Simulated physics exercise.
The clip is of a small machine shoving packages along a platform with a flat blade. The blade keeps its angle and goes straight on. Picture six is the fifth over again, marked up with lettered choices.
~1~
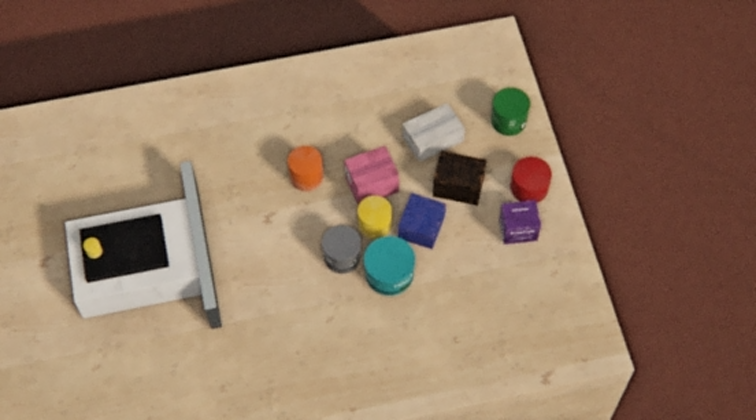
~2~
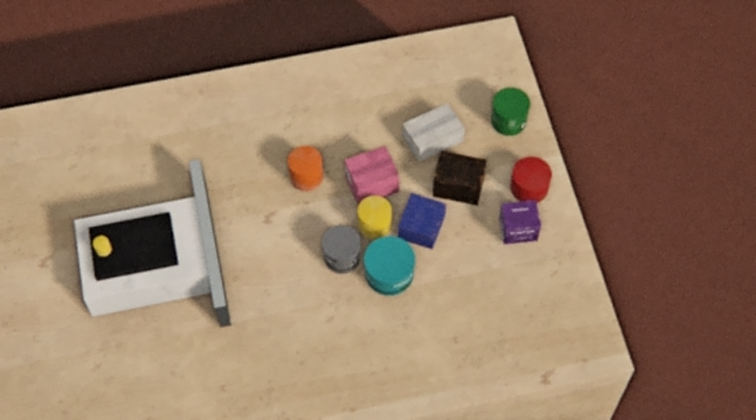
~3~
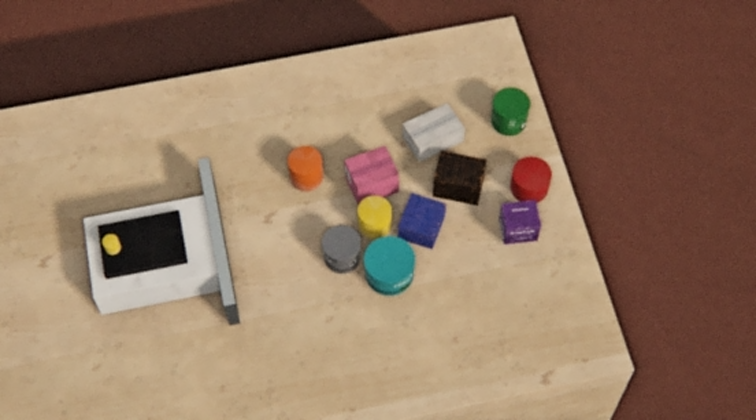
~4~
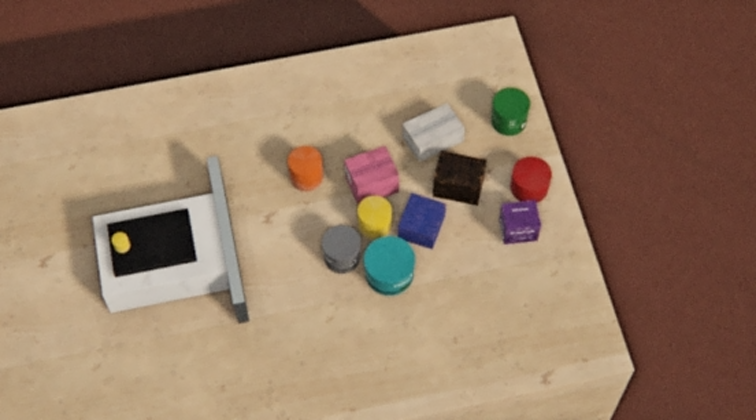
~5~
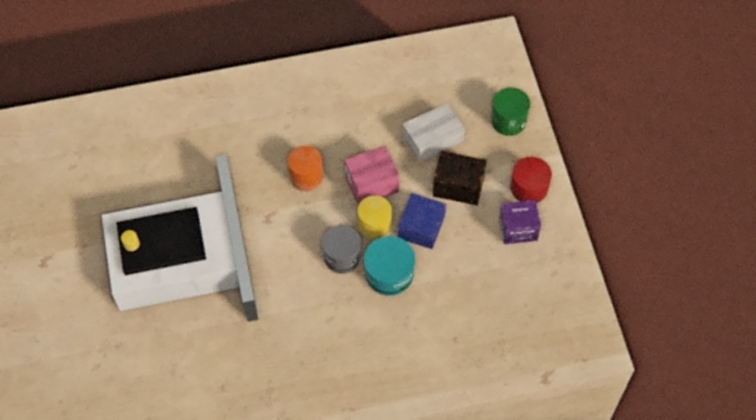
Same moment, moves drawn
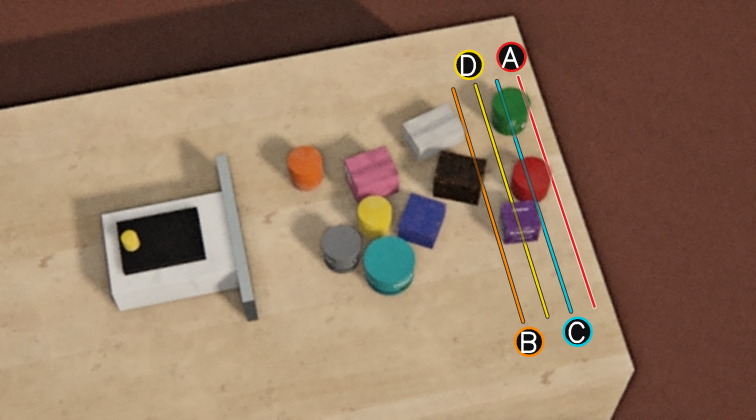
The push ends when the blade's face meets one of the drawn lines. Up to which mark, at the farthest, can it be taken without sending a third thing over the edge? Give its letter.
The farthest such stop is D.
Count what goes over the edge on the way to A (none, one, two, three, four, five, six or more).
In all, six or more.
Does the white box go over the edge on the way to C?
No.
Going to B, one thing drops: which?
It is the red canister.
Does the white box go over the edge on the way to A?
By then, no.
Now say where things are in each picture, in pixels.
In the first frame, turquoise pail (390, 266); blue crate (422, 222); white box (434, 133).
In the second frame, robot (140, 244); red canister (531, 180).
In the third frame, robot (149, 242); grey pail (342, 250).
In the fourth frame, robot (158, 240); yellow canister (375, 217).
In the fifth frame, robot (167, 239); green pail (510, 112); pink parcel (372, 177); turquoise pail (390, 266).
On the marked copy, A at (554, 186); B at (486, 199); C at (532, 190); D at (510, 195).
Taking D. A third of the way, robot (270, 219); turquoise pail (402, 268); orange canister (345, 159).
Two thirds of the way, robot (369, 199); red canister (543, 183); green pail (517, 111).
When it is over, robot (445, 185); red canister over the edge; black crate over the edge; two fallen.
As for the rest, A drops eight; B is within the limit but short; C drops four.
